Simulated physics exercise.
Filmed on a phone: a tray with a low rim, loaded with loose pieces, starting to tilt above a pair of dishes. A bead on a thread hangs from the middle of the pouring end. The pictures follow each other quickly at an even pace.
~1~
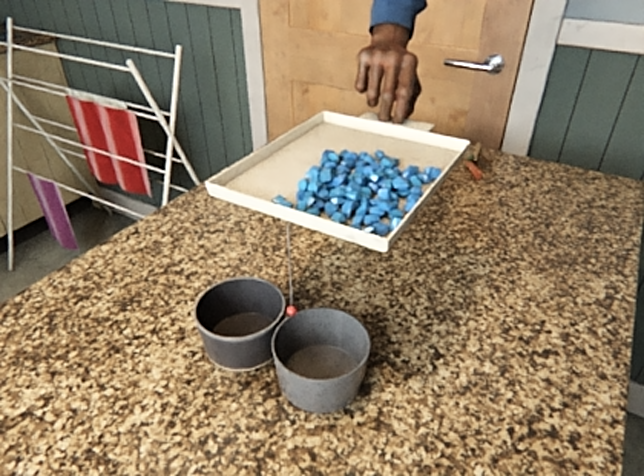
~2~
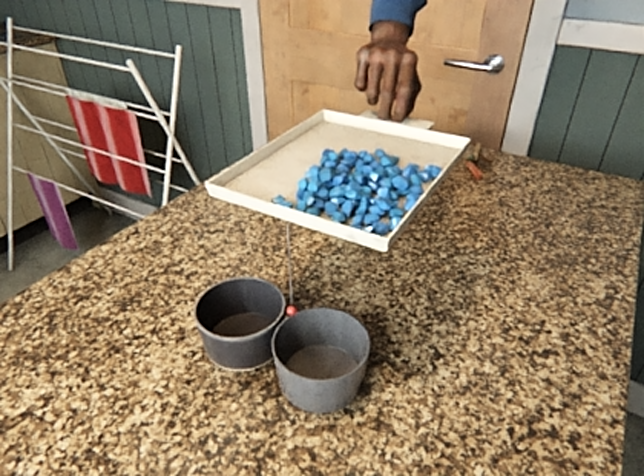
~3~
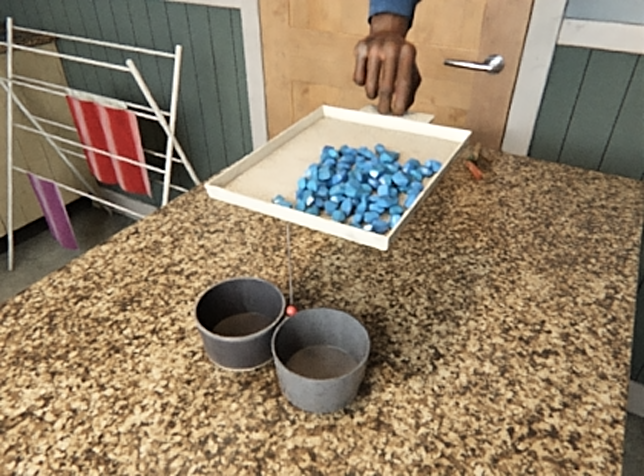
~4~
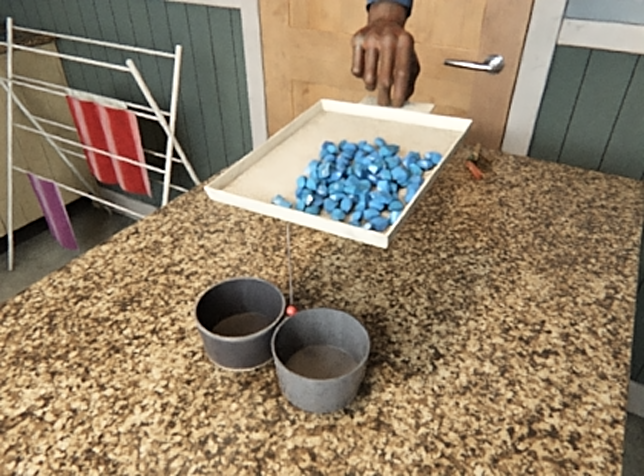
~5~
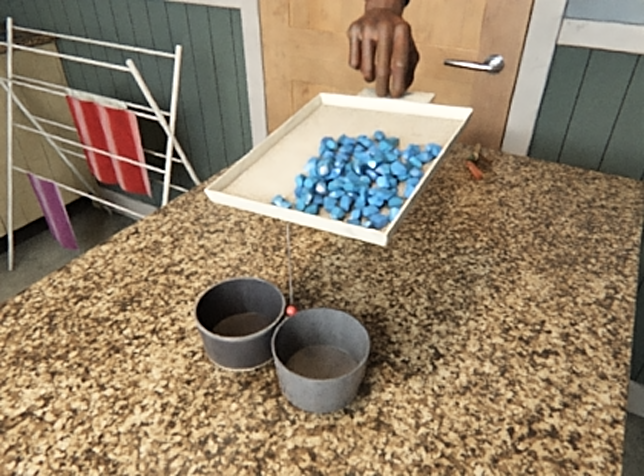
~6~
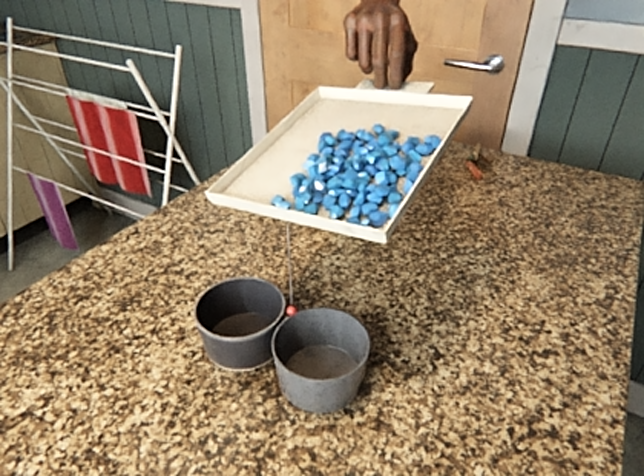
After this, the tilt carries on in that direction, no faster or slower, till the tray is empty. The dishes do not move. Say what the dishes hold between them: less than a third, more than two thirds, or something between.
They take over two thirds between them.
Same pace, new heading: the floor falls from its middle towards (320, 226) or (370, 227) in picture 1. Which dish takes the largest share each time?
In turn: The right-hand dish; the right-hand dish.
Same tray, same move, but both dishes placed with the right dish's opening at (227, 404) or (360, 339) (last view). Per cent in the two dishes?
The first gives 0 %, the second 20 %.
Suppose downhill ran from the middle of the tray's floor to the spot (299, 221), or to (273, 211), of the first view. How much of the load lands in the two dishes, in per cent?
About 40 and 50 per cent.
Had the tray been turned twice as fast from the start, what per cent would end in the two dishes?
It comes to 70 per cent or so.
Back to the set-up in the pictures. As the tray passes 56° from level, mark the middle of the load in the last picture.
At about (286, 176).
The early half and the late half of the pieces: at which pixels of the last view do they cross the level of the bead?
The first part at (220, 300); the rest at (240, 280).
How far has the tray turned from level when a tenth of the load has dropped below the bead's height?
Roughly 95°.
Just after the last frame, tray tipped steeply; almost all on the tray; just a few outside both.
A moment on, tray tipped right over; roughly two thirds on the tray; about a tenth in the left dish; just a few outside both; roughly a third in the air.
Further on, tray tipped past a quarter turn; the larger part in the left dish; roughly a quarter outside both.
When it is over, tray tipped past a quarter turn; not one in the right dish; the larger part in the left dish; roughly a quarter outside both.
